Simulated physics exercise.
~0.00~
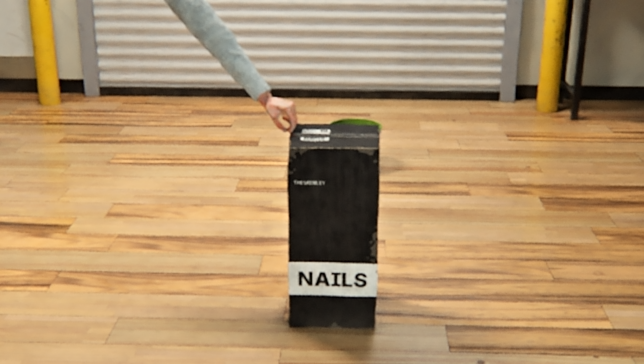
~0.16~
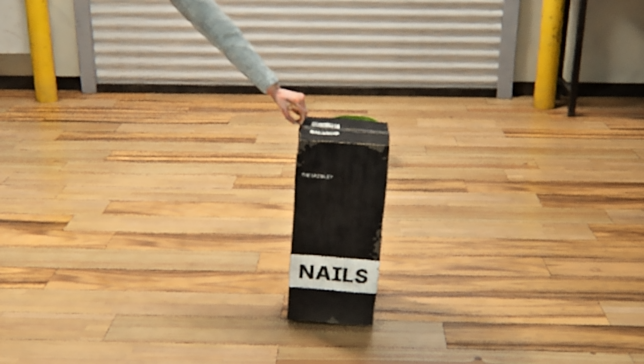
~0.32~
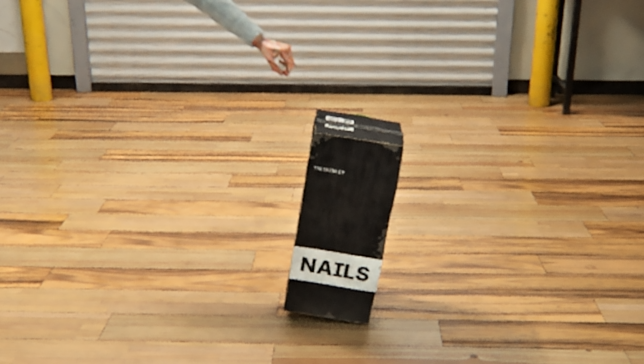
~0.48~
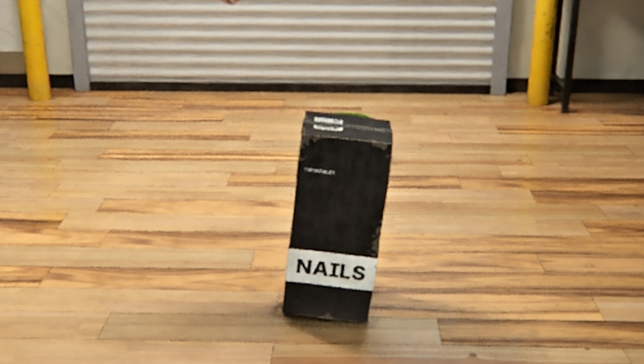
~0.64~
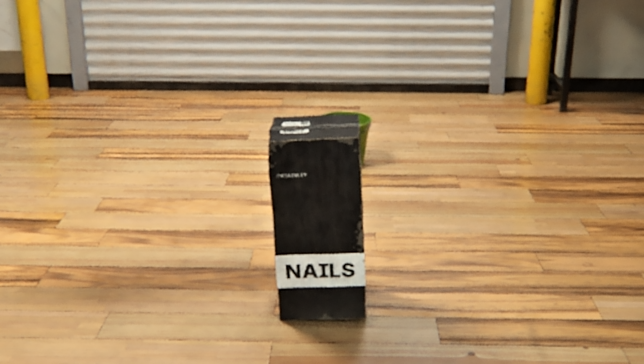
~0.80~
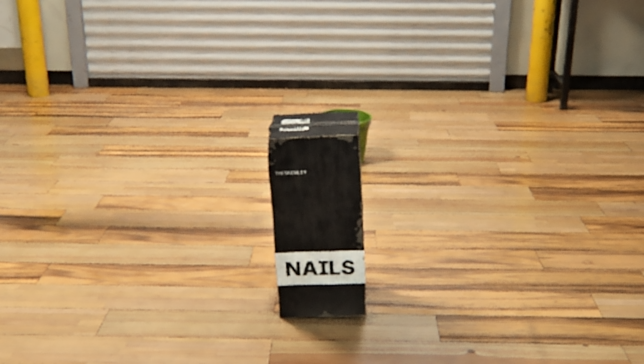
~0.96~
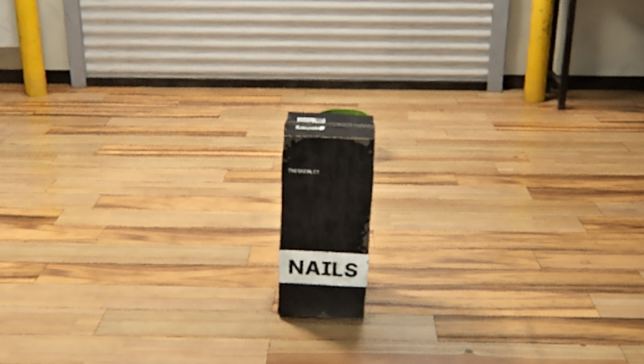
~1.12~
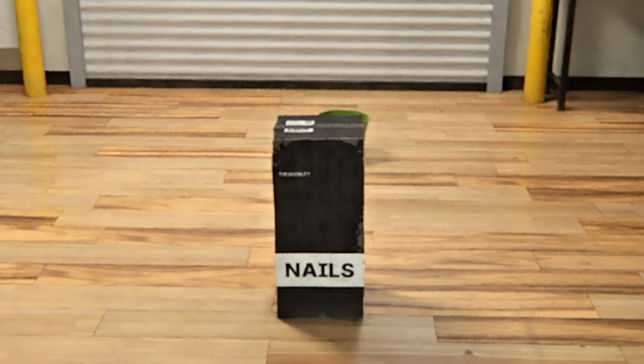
A tall black box labeled "NAILS" tipped to the right as a hand pushed at its top, then let go and drew back. The box rocked left, wobbled slightly back and forth on the wooden floor, and settled upright.
